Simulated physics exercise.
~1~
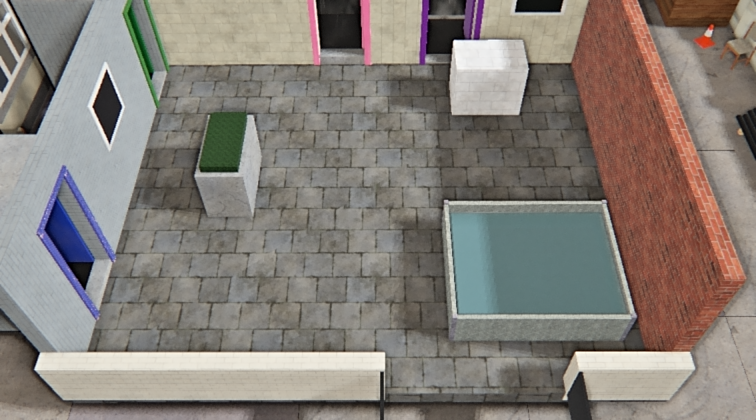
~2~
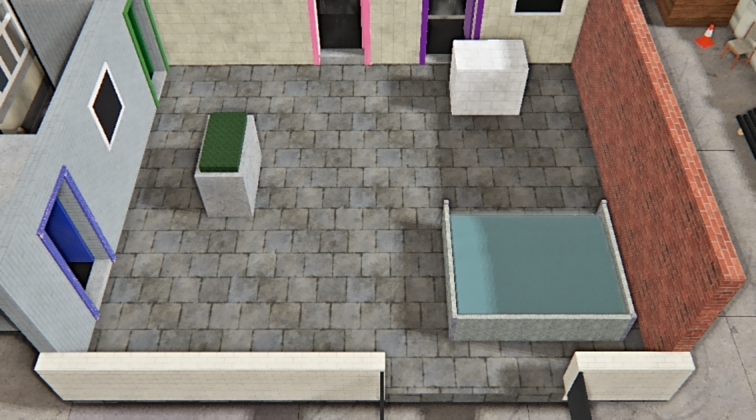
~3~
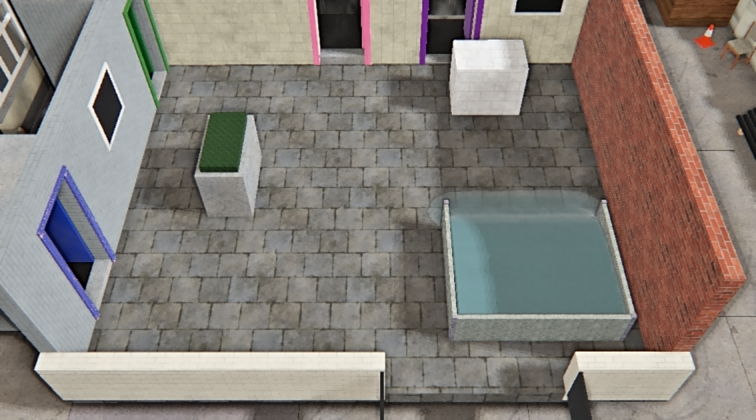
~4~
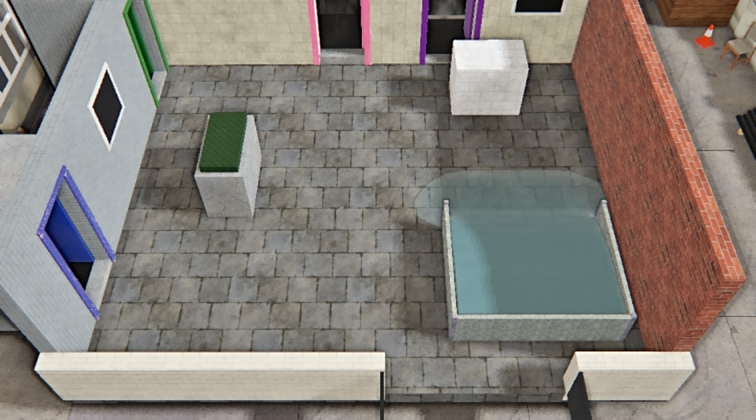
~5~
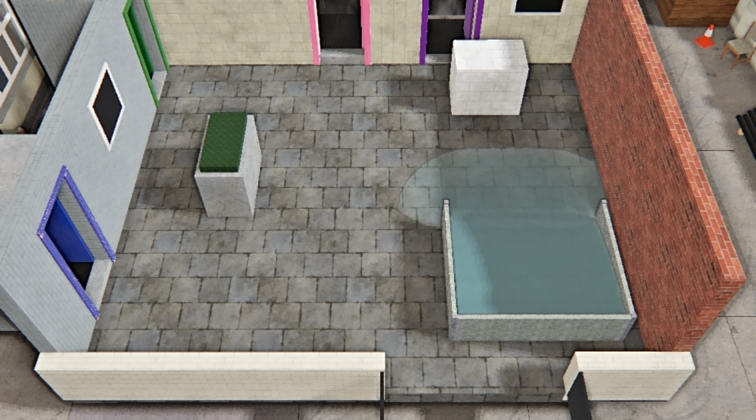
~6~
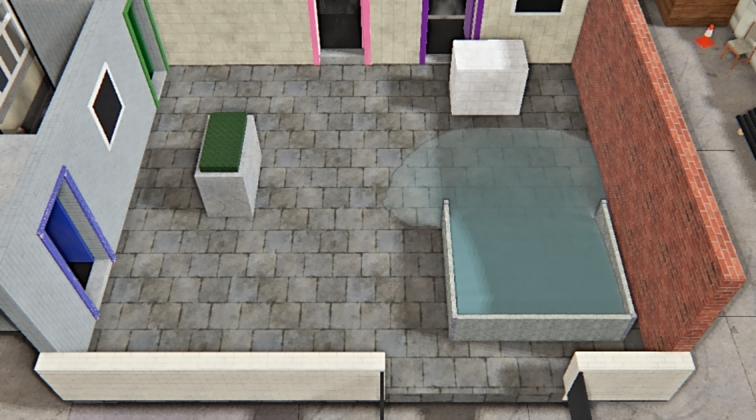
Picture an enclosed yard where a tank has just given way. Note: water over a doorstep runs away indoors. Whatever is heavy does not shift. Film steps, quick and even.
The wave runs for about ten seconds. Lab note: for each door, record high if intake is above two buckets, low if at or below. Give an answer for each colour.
Blue door: Low; pink door: Low; purple door: High; green door: High.
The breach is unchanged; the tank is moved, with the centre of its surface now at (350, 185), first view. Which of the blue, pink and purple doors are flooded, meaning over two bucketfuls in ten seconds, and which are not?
Blue: Within the limit; pink: Exceeds the limit; purple: Exceeds the limit.
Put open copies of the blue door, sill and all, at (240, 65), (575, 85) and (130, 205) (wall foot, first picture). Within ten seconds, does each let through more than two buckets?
In order, the new doors go: Undershoots, overshoots, undershoots.
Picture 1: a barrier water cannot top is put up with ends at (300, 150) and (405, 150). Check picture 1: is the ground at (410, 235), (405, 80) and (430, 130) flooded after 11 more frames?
Taking the points in the order given, they are high and dry, inundated and inundated.
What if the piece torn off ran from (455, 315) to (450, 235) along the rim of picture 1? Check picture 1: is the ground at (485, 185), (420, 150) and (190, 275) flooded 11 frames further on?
Untouched, untouched, submerged.
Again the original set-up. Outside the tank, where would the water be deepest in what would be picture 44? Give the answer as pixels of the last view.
Roughly (158, 143).
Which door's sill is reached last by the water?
My answer: The blue door.
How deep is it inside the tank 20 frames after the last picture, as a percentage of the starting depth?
It comes to some 20 percent.
A moment on, water covers 25 % of the floor; the blue door not reached, the pink door not reached, the purple door not reached, the green door not reached.
Next, water covers 35 % of the floor; the blue door not reached, the pink door wet at the sill, nothing in, the purple door wet at the sill, nothing in, the green door not reached.
Then, water covers 40 % of the floor; the blue door not reached, the pink door wet at the sill, nothing in, the purple door under two buckets in, the green door not reached.
Later, water covers 60 % of the floor; the blue door not reached, the pink door wet at the sill, nothing in, the purple door over two buckets in, the green door far over two buckets in.
In the end, water covers 90 % of the floor; the blue door wet at the sill, nothing in, the pink door wet at the sill, nothing in, the purple door over two buckets in, the green door far over two buckets in.
